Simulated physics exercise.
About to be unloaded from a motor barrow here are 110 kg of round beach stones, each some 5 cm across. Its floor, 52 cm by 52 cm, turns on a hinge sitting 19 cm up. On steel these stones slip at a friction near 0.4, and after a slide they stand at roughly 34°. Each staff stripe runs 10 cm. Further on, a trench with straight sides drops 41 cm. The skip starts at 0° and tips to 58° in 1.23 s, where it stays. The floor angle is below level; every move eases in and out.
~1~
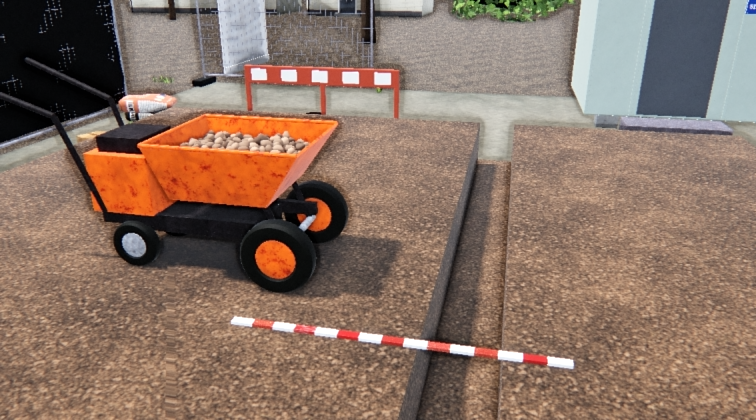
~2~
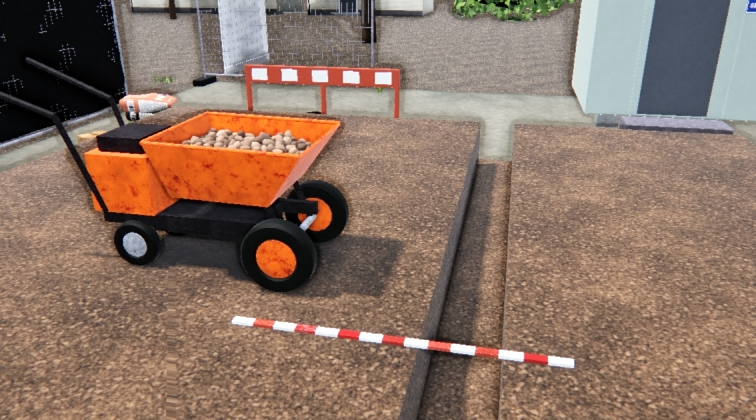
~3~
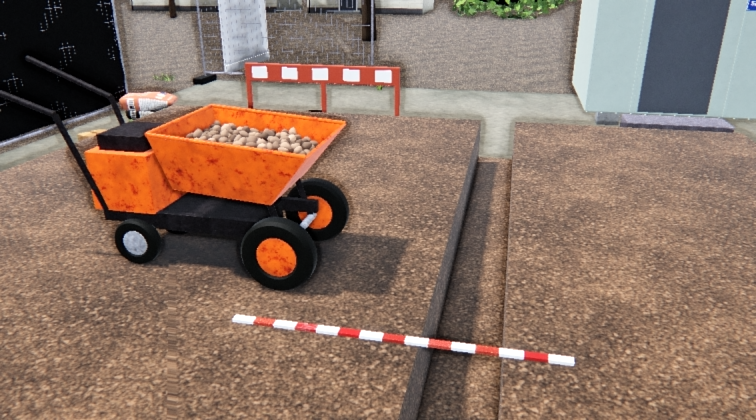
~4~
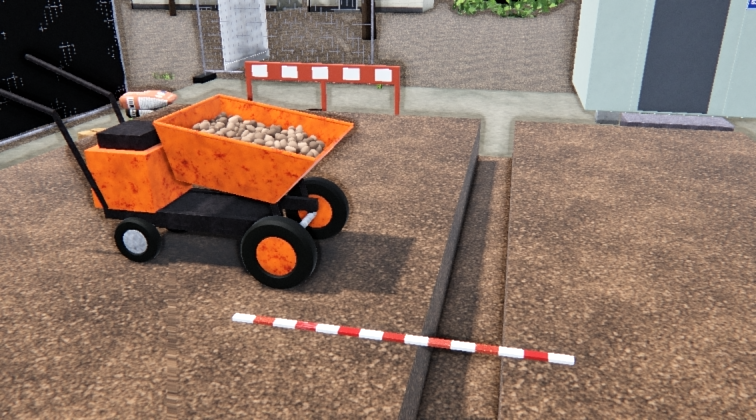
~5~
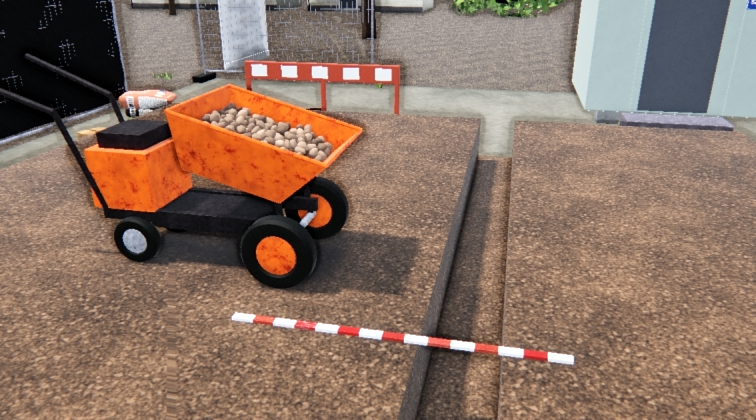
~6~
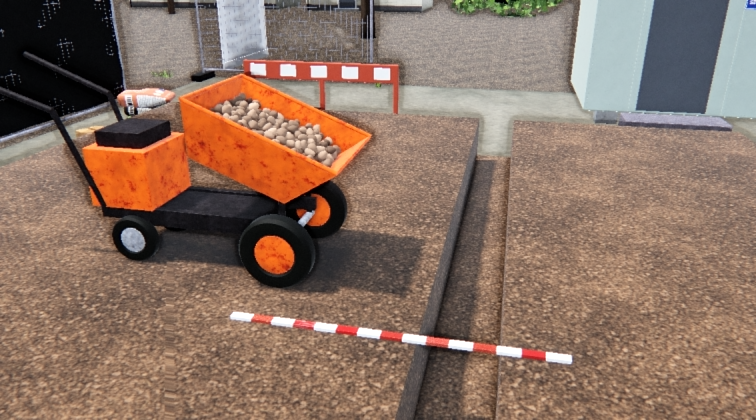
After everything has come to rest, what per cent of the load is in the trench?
I would say 43 percent.
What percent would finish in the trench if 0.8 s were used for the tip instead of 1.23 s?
Something close to 50 per cent.
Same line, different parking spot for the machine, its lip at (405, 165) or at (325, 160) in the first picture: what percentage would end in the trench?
Result: Close to 20 then close to 65 per cent.
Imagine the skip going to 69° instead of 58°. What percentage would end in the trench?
It would be close to 80 percent.
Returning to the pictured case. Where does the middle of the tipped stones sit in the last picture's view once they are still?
The tipped stones centre close to (450, 332).
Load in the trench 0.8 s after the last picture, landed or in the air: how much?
Some 5 per cent.
Then, 0.4 s after the last picture the floor is at 49°, 100 % in the skip; the foremost stones are at (368, 188).
Then, 0.8 s after the last picture the floor is at 58°, 85 % in the skip, 12 % short of the trench, 3 % in the trench; the foremost stones are at (448, 276).
Then, 1.2 s after the last picture the floor is at 58°, 56 % in the skip, 18 % short of the trench, 26 % in the trench; the foremost stones are at (495, 349).
Then, 3.1 s after the last picture the floor is at 58°, 30 % in the skip, 27 % short of the trench, 43 % in the trench; the foremost stones are at (495, 343).
